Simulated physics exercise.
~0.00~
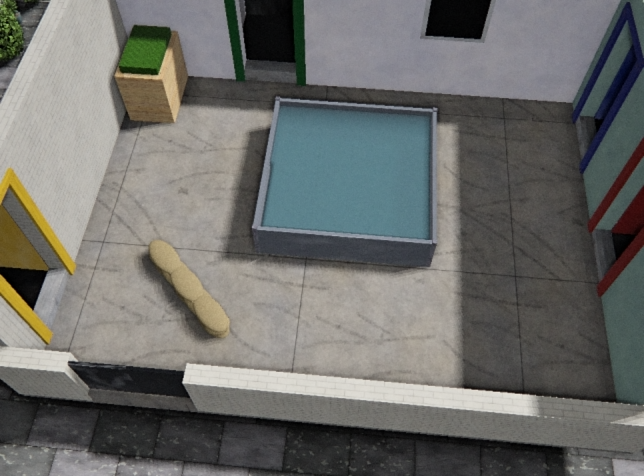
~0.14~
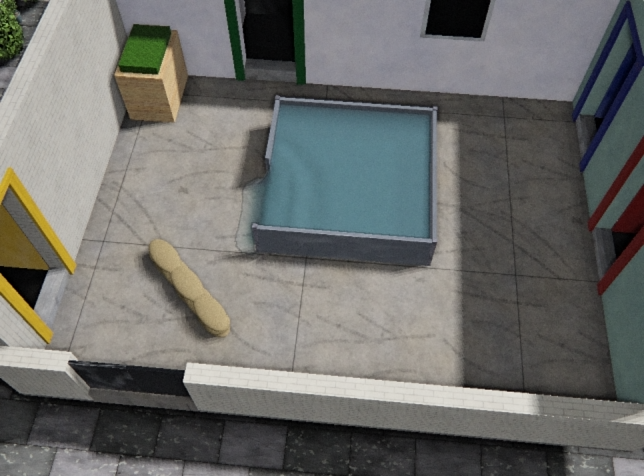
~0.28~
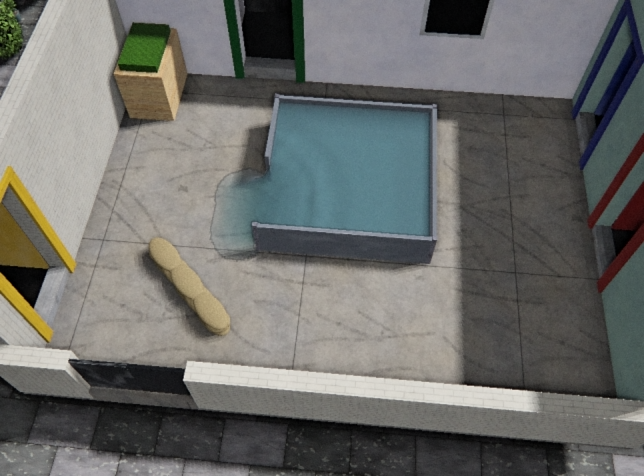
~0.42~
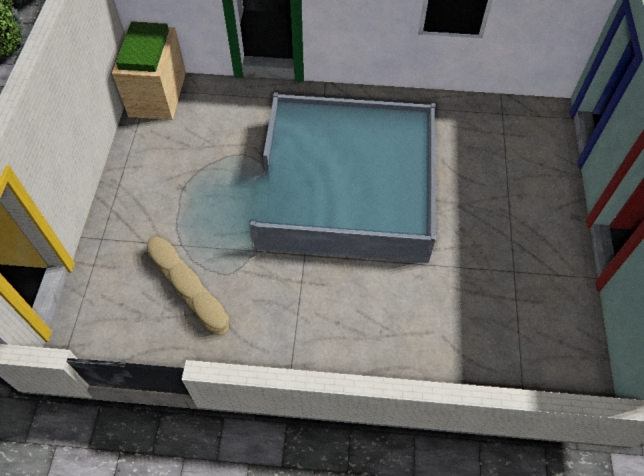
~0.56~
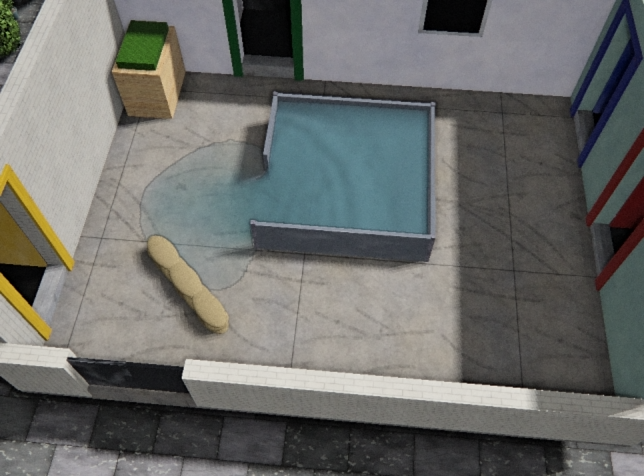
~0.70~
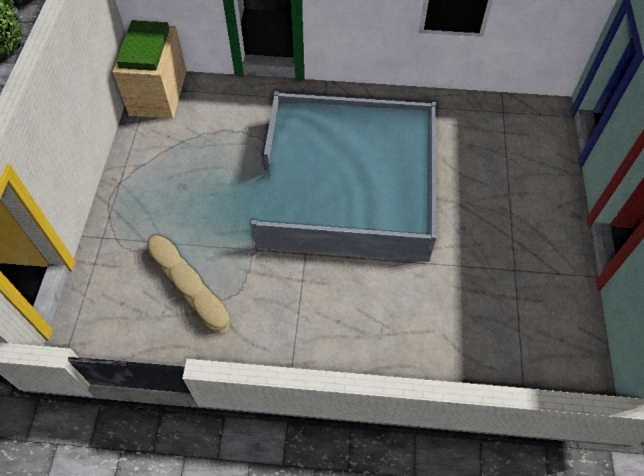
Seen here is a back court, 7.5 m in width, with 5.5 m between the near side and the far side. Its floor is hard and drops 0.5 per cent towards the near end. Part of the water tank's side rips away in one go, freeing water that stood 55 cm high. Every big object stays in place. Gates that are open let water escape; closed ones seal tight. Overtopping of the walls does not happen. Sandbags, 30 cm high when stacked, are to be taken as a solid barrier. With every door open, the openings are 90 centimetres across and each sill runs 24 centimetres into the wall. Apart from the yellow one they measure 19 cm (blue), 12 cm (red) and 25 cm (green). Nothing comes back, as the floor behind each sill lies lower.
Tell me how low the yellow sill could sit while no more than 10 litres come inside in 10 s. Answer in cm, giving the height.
At least 10 cm or so.
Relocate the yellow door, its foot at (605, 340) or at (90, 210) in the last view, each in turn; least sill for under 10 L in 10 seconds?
Minimums: Roughly 9.5 cm and 32 cm.
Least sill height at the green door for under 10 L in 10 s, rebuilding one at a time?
About 11.0 cm at green.
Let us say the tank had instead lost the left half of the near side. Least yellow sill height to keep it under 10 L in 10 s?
Then the minimum is about 15 cm.
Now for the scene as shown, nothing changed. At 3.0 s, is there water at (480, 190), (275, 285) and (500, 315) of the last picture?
1: Unwetted; 2: Awash; 3: Unwetted.
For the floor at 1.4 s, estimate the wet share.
I'd say near 20 percent.
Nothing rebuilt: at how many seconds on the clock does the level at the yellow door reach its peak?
It peaks at about 7.5 s.
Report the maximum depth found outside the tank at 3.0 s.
Max depth: Around 52 cm.
After 1.4 s water covers 20 % of the floor, deepest (36 cm) near (188, 258); it has not reached the yellow door.
After 3.0 s water covers 40 % of the floor, deepest (52 cm) near (137, 71); 11 cm at the yellow door, 0 litres in over its 18 cm sill.
After 10.0 s water covers 95 % of the floor, deepest (14 cm) near (116, 135); 9 cm at the yellow door, 0 litres in over its 18 cm sill.
At the yellow door as built, the water arrived by 1.5 s and peaked near 11 cm at 7.4 s.
With a sill of 9 cm, 15 litres would have come in within the 10 s; with 12 cm, 4 litres. So under 10 litres takes about 10 cm.
